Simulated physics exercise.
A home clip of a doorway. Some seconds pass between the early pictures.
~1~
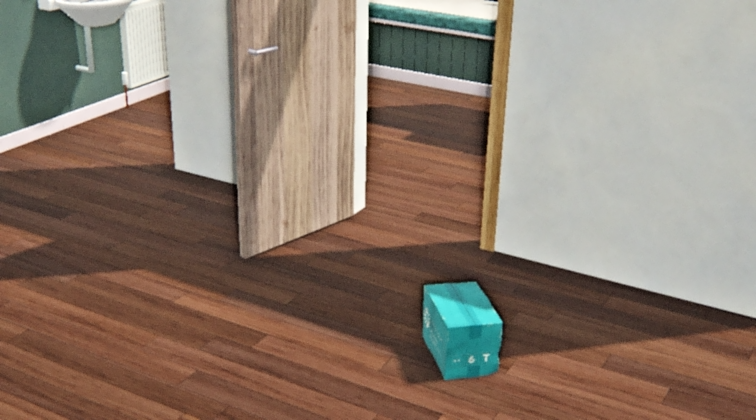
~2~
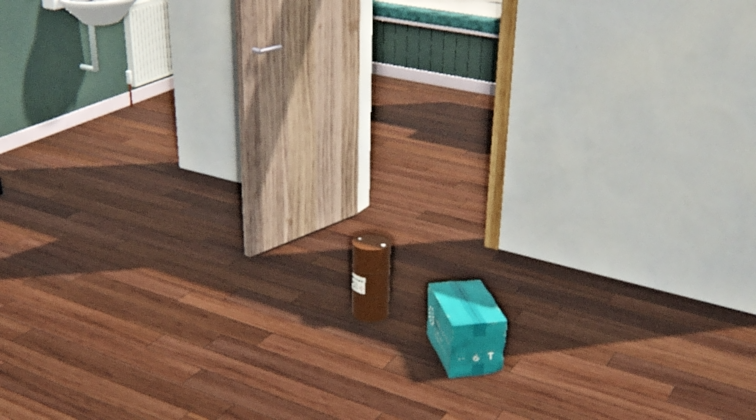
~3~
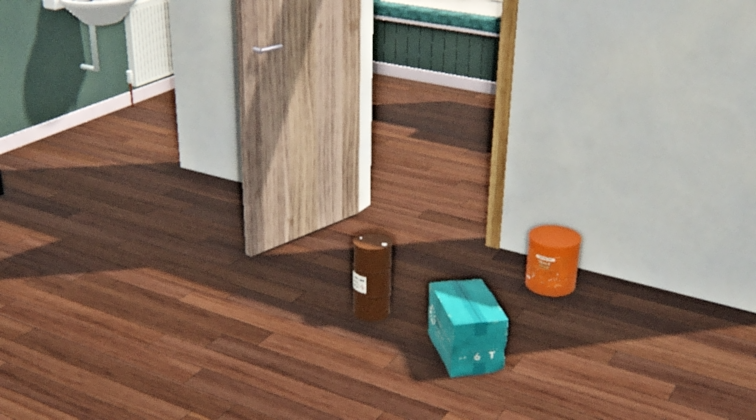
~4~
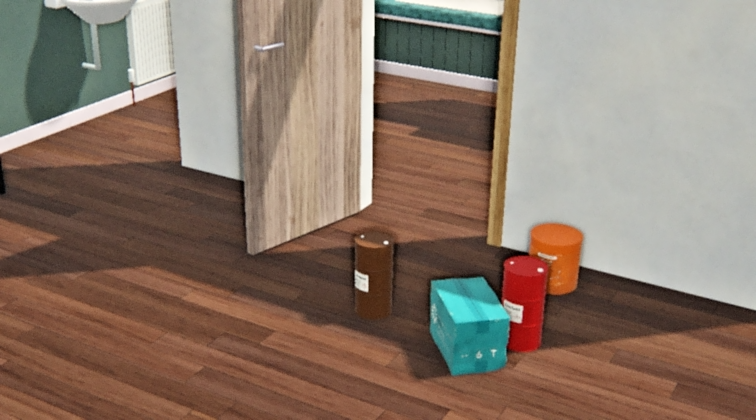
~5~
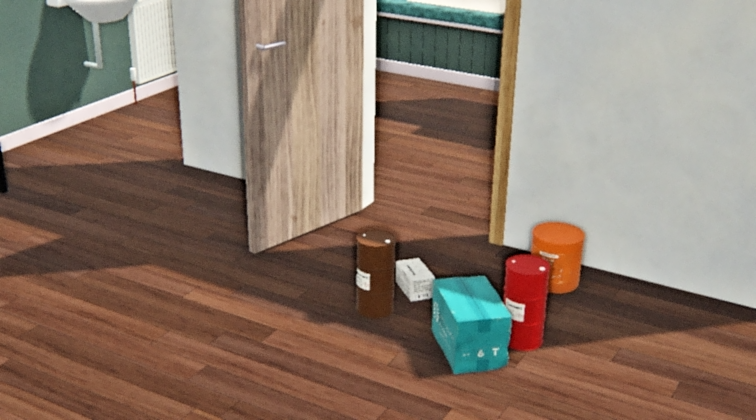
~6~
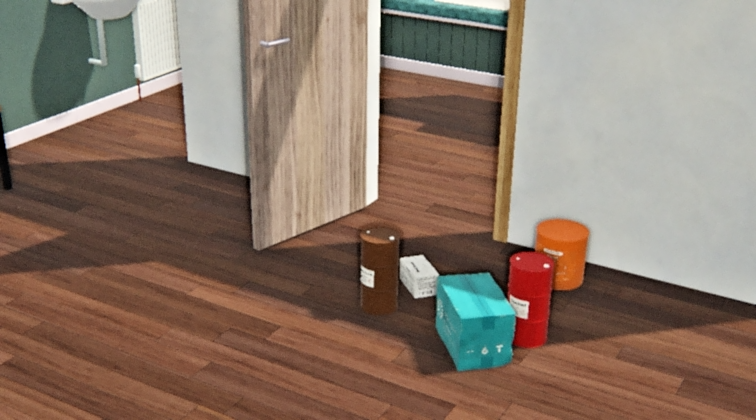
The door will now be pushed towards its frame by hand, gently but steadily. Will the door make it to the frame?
It closes.
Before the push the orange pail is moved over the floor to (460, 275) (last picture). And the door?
Then it reaches the frame.
Then, 0.60 s later than the last frame, door at 89°.
Then, 1.10 s later than the last frame, door at 57°.
Then, 1.40 s later than the last frame, door at 35°.
Then, 1.70 s later than the last frame, door at 11°.
When it is over, door at 0°; all 5 as before. End places, in pixels of the last picture, white box near (419, 276).
